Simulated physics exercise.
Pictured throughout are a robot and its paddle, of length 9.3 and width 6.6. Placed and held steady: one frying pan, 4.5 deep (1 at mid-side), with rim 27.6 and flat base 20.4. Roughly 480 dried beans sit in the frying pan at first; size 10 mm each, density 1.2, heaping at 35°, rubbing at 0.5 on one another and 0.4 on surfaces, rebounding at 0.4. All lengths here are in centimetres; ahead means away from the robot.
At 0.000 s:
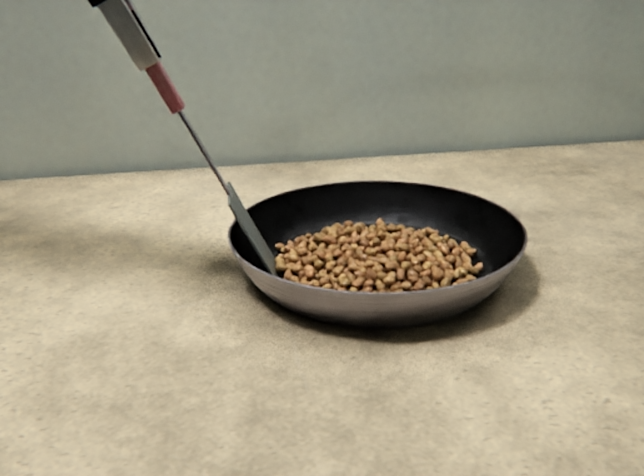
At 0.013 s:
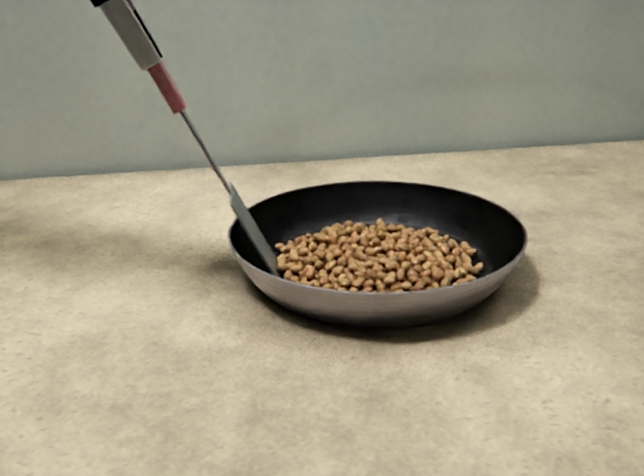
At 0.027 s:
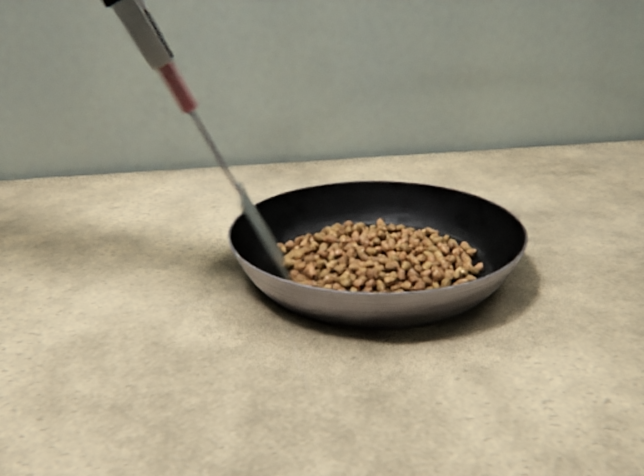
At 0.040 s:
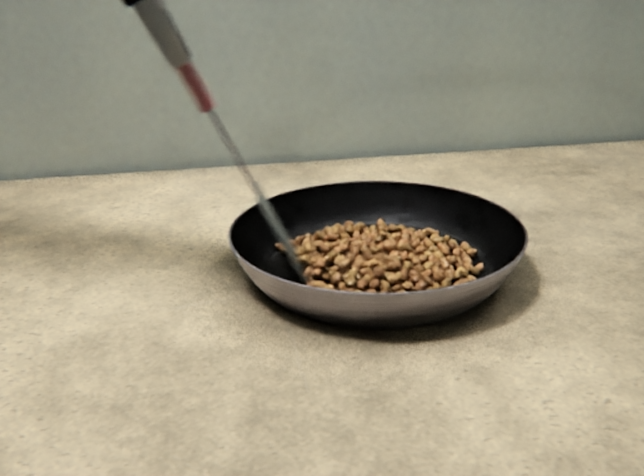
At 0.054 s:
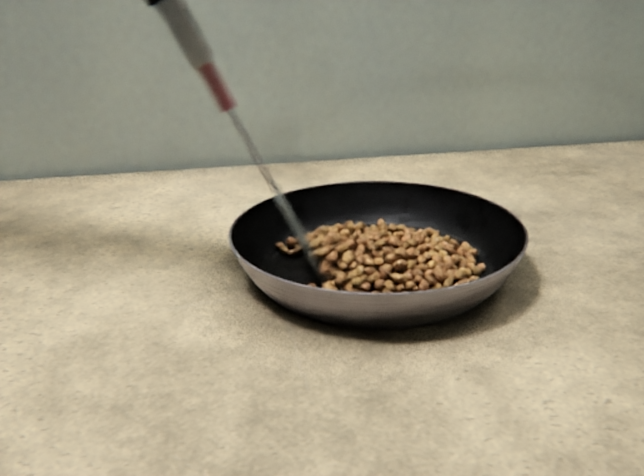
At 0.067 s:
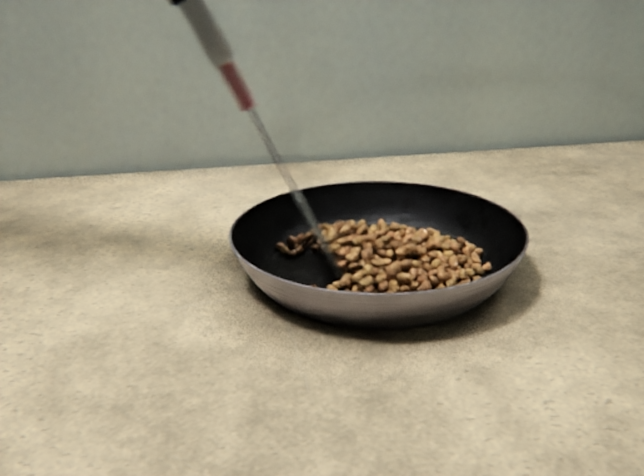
A thin metal paddle with a red band, held from the upper left, rests tilted inside a dark frying pan with a pale outer side, on a mottled beige surface before a grey-green wall, seen from slightly above. Small tan beans lie heaped in the pan. The paddle slides rightward, pushing nearby beans and baring dark pan behind it, while the pan and camera stay still.
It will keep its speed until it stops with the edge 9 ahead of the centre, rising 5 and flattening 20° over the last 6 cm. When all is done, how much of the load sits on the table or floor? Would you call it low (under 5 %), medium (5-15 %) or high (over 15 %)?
I would call it medium.
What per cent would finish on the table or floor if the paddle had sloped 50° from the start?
That gives about 10 in a hundred.
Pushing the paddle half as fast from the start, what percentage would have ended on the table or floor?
About 0 in a hundred.
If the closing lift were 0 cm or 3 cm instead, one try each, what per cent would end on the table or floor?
Estimates, in order: 5 % then 10 %.
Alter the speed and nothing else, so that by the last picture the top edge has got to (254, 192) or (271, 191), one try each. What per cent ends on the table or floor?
I'd estimate close to 0 and 0 in a hundred.
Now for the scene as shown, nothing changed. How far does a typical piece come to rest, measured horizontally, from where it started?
About 4 centimetres.
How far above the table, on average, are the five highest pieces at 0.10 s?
I'd say close to 6 cm on average.
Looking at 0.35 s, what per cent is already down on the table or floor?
Roughly 10 percent of it.
After 0.10 s, sloping 65°, highest piece 7 above the table; 477 in the frying pan.
After 0.13 s, sloping 60°, highest piece 8 above the table; 477 in the frying pan.
After 0.35 s, sloping 45°, highest piece 6 above the table; 427 in the frying pan, 48 on the table or floor, 2 on the blade or in flight.
After 1.40 s, sloping 45°, highest piece 4 above the table; 427 in the frying pan, 50 on the table or floor.
In the end, 427 in the frying pan, 50 on the table or floor. That is 10 % on the table or floor.
